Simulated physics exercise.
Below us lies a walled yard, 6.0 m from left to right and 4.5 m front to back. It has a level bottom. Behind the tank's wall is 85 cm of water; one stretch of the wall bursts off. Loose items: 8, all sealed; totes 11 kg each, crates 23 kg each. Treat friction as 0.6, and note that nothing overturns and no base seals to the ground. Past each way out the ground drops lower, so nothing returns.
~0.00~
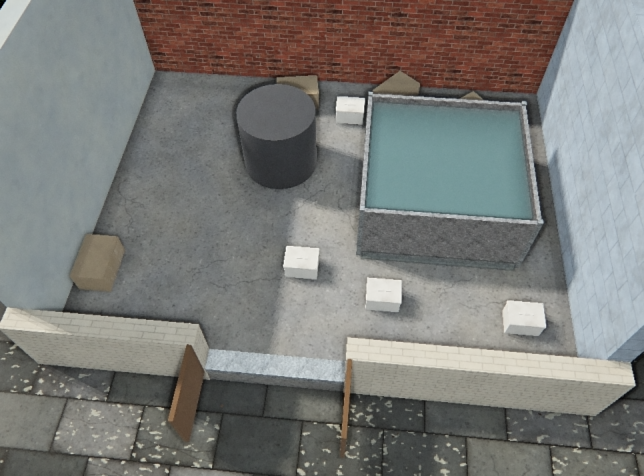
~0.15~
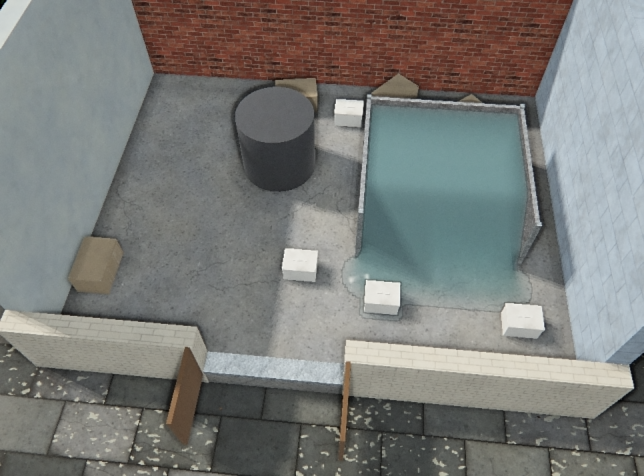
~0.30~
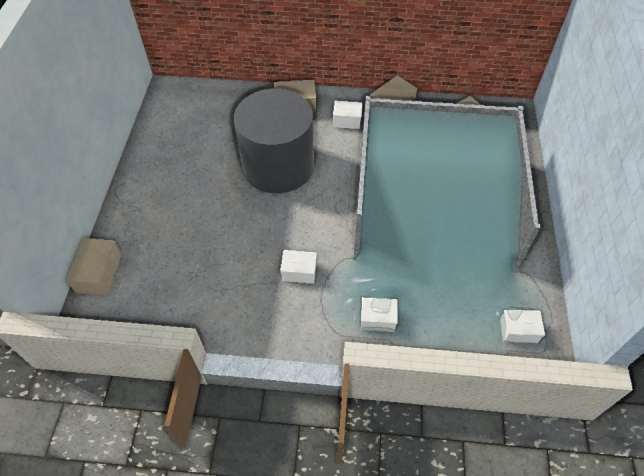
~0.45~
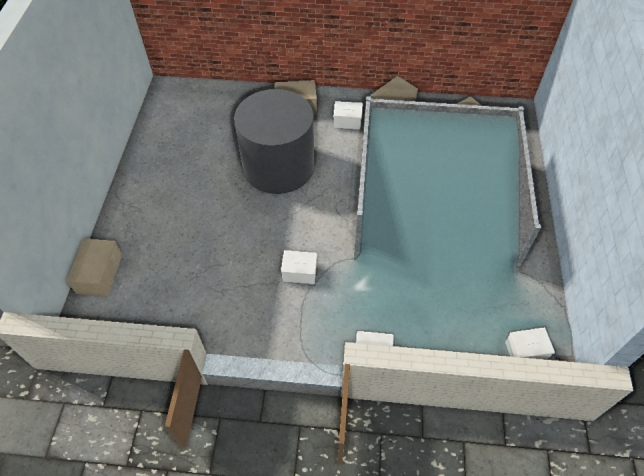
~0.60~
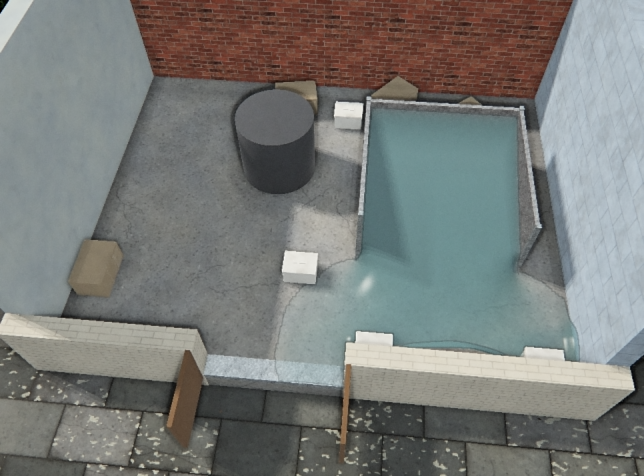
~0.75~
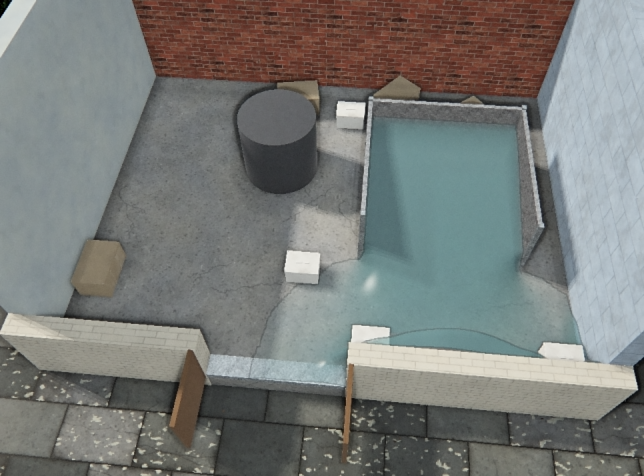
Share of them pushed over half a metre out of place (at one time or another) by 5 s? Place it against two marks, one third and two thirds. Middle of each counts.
At or past two thirds.
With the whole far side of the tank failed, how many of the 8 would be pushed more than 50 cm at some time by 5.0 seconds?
Then 7.
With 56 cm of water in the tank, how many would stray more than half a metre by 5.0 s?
Count under that change: 3.
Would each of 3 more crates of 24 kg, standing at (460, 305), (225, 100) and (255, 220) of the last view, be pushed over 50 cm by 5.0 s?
Beyond it, within it, within it.
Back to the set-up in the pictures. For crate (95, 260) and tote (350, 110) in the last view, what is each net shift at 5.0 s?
First: 300 cm. Second: 100 cm.
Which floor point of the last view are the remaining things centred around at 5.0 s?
The centre is close to (309, 137).
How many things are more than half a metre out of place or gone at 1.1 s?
The answer is 2.
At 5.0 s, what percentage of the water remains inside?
Roughly 84 percent.
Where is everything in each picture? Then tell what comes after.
The first frame shows a tote at (384, 290) rests on the ground; a tote at (526, 314), on the bottom; 3.4 m2 under water; 0 of 8 have shifted.
The second frame shows a tote at (383, 293) rests on the ground; a tote at (525, 316), on the bottom; water covers 4.6 m2; 0 of 8 have shifted.
The third frame shows a tote at (379, 310) rests on the ground, 20 cm from its start; a tote at (525, 322), on the bottom, 5 cm from its start; water covers 6.1 m2; 2 of 8 have shifted.
The fourth frame shows a tote at (375, 345), on the bottom, 63 cm from its start; a tote at (532, 343) rests on the ground, 29 cm from its start; 7.3 m2 under water; 2 of 8 have shifted.
The fifth frame shows a tote at (374, 345), on the bottom, 65 cm from its start; a tote at (546, 362), on the bottom, 53 cm from its start; water covers 7.9 m2; 2 of 8 have shifted.
The sixth frame shows a tote at (371, 339) floats, 67 cm from its start; a tote at (565, 357), afloat, 58 cm from its start; 8.2 m2 under water; 2 of 8 have shifted.
After 1.1 s 2 of 8 are over 50 cm from their spots; 2 afloat.
After 2.2 s 2 of 8 are over 50 cm from their spots; 1 afloat.
After 3.5 s 4 of 8 are over 50 cm from their spots; 2 afloat.
After 5.0 s 6 of 8 are over 50 cm from their spots, and 6 have been at some point; 2 afloat.
